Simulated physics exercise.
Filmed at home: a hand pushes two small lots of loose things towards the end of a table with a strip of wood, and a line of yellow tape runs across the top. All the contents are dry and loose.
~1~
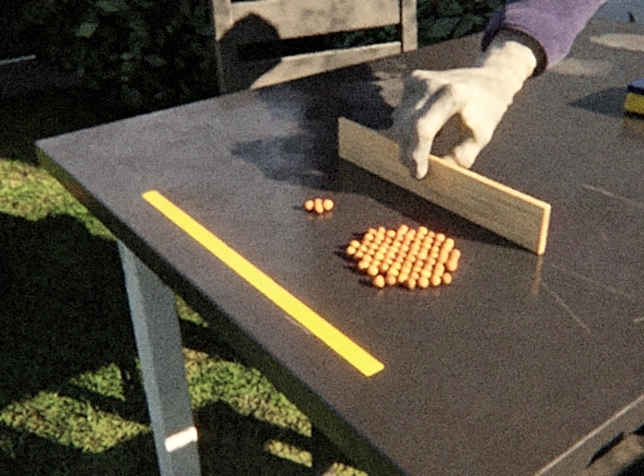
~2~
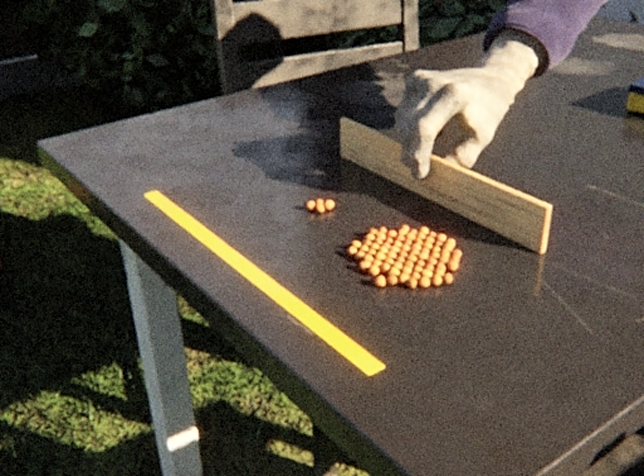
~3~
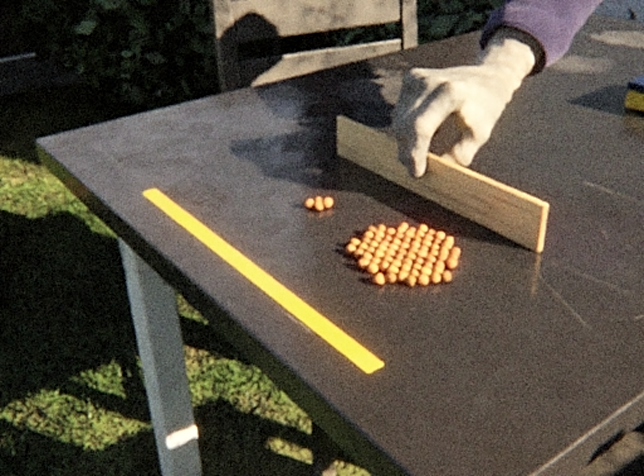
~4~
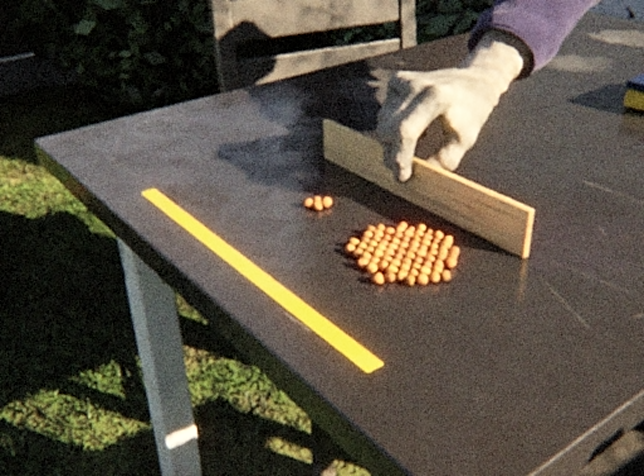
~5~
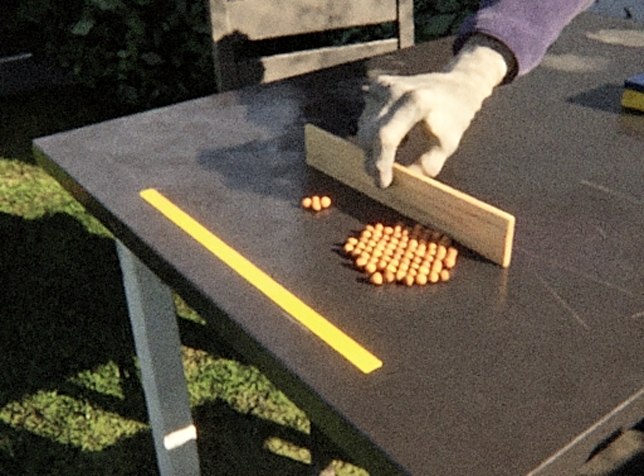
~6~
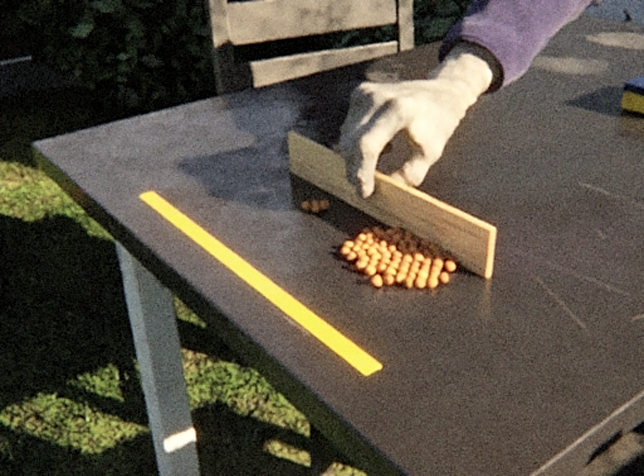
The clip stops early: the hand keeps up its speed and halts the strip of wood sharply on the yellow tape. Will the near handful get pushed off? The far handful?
The near handful is left missing some; the far handful is left whole.
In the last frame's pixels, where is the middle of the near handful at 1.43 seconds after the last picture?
In the last picture's pixels, the middle is about (264, 311).
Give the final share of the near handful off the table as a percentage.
About 20 out of every hundred.
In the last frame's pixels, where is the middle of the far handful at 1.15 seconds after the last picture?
Near (196, 249).
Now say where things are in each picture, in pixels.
In the first frame, strip of wood near (526, 220), at rest; yellow tape near (157, 200), about two fingers from the edge; edge at (197, 288); near handful near (401, 255), many roasted chickpeas; far handful near (318, 208), a few roasted chickpeas.
In the second frame, strip of wood near (528, 220), at rest; far handful near (320, 208).
In the third frame, strip of wood near (525, 219); near handful near (401, 253).
In the fourth frame, strip of wood near (510, 224); far handful near (318, 205).
In the fifth frame, strip of wood near (491, 232); near handful near (399, 252).
In the sixth frame, strip of wood near (473, 243); yellow tape near (154, 201); edge at (195, 289); near handful near (396, 256), near a quarter pushed along; far handful near (316, 208).
Then, 0.57 s on from there, strip of wood still moving, near (305, 199); near handful all on the table, its front near (310, 296); far handful all on the table, its front near (265, 224).
Then, 1.15 s on from there, strip of wood stopped at the yellow tape; near handful a little over the edge; far handful all on the table, its front near (205, 255).
Then, 1.43 s on from there, strip of wood stopped at the yellow tape; near handful near a quarter over the edge; far handful all on the table, its front near (200, 257).
In the end, strip of wood stopped at the yellow tape; near handful near a quarter over the edge; far handful all on the table, its front near (200, 257).
